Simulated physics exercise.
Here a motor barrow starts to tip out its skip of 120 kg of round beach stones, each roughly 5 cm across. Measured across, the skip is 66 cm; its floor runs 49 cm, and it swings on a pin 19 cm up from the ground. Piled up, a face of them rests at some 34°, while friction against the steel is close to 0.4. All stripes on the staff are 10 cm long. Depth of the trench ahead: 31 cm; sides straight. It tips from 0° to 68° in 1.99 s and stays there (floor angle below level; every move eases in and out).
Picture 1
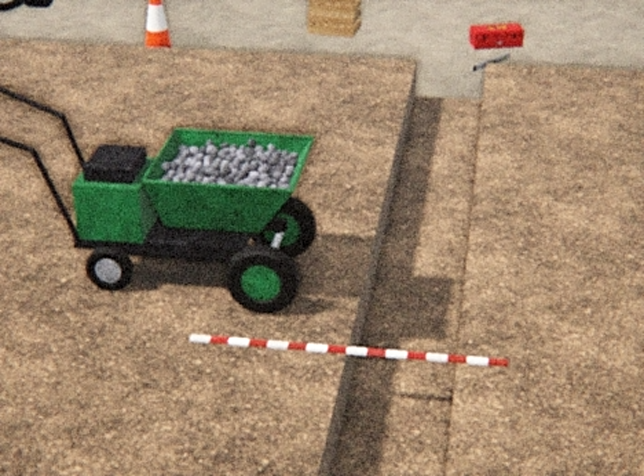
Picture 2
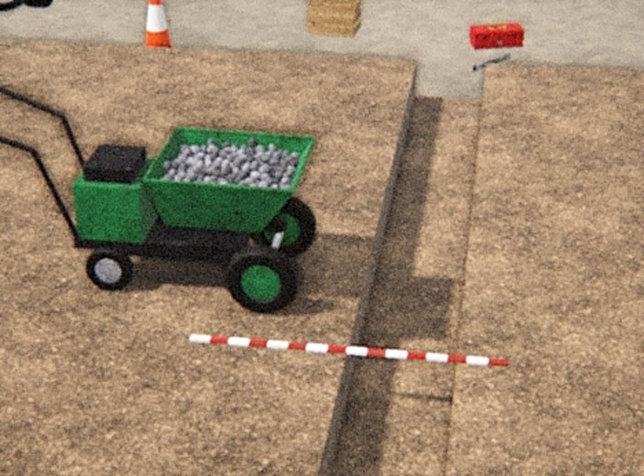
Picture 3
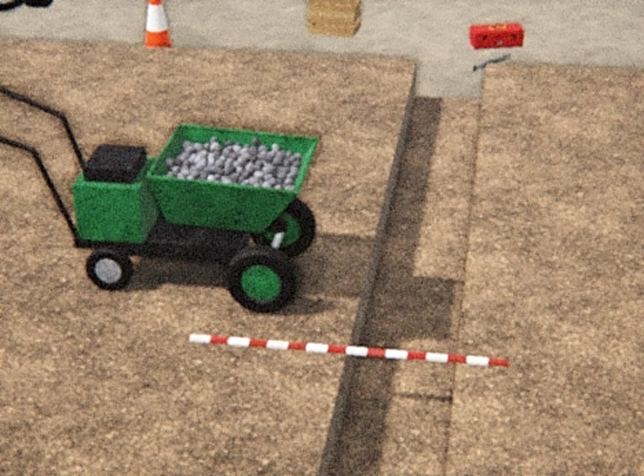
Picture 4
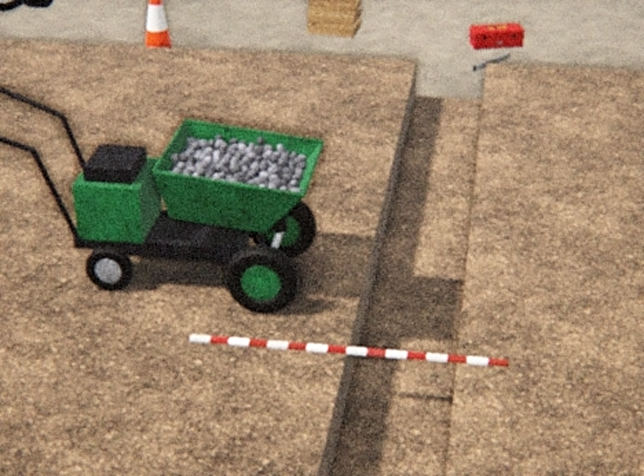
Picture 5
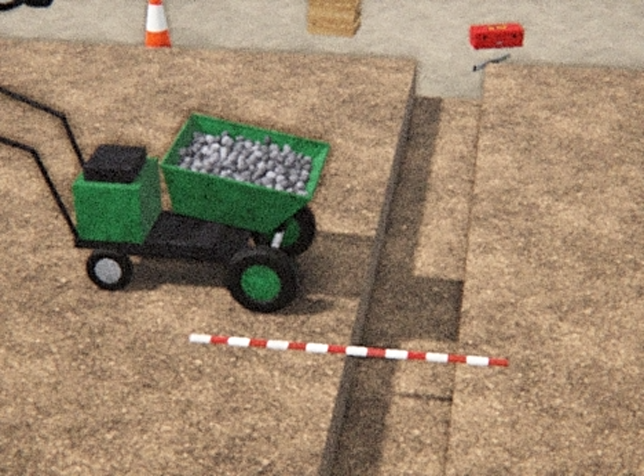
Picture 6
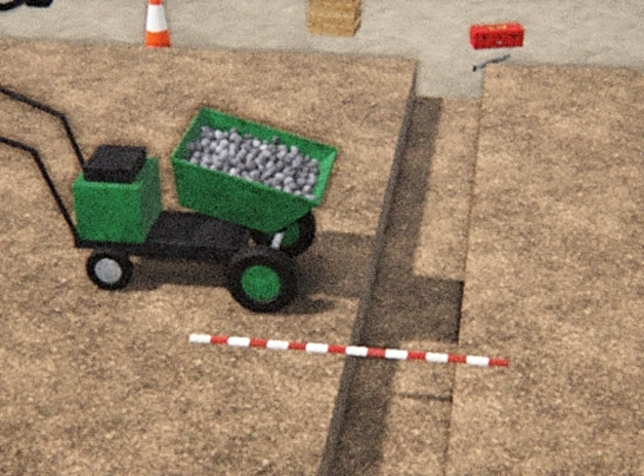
To begin with, a green motor barrow stands left of a straight trench, its level skip heaped with round grey stones, a red-and-white striped staff lying in front. The skip then tilts slowly towards the trench, its back end rising and front lip lowering, while the stones stay inside and the wheels remain still.
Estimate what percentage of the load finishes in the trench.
Roughly 100 percent.
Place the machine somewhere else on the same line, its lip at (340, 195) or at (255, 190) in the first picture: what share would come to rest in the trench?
From the first spot near 80, from the second near 100 per cent.
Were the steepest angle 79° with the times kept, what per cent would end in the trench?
In that case near 100 per cent.
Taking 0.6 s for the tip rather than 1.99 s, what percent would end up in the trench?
Trench share: Approx. 95%.
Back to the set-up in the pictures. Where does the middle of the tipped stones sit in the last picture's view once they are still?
I'd point somewhere around (419, 332).
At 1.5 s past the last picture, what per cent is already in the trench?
Around 50 per cent of it.
Then, 0.9 s after the last picture the floor is at 57°, 99 % in the skip, 1 % in the trench; the foremost stones are at (384, 262).
Then, 1.5 s after the last picture the floor is at 68°, 50 % in the skip, 50 % in the trench; the foremost stones are at (456, 343).
Then, 1.8 s after the last picture the floor is at 68°, 26 % in the skip, 74 % in the trench; the foremost stones are at (457, 335).
Then, 3.8 s after the last picture the floor is at 68°, 0 % in the skip, 100 % in the trench; the foremost stones are at (460, 330).
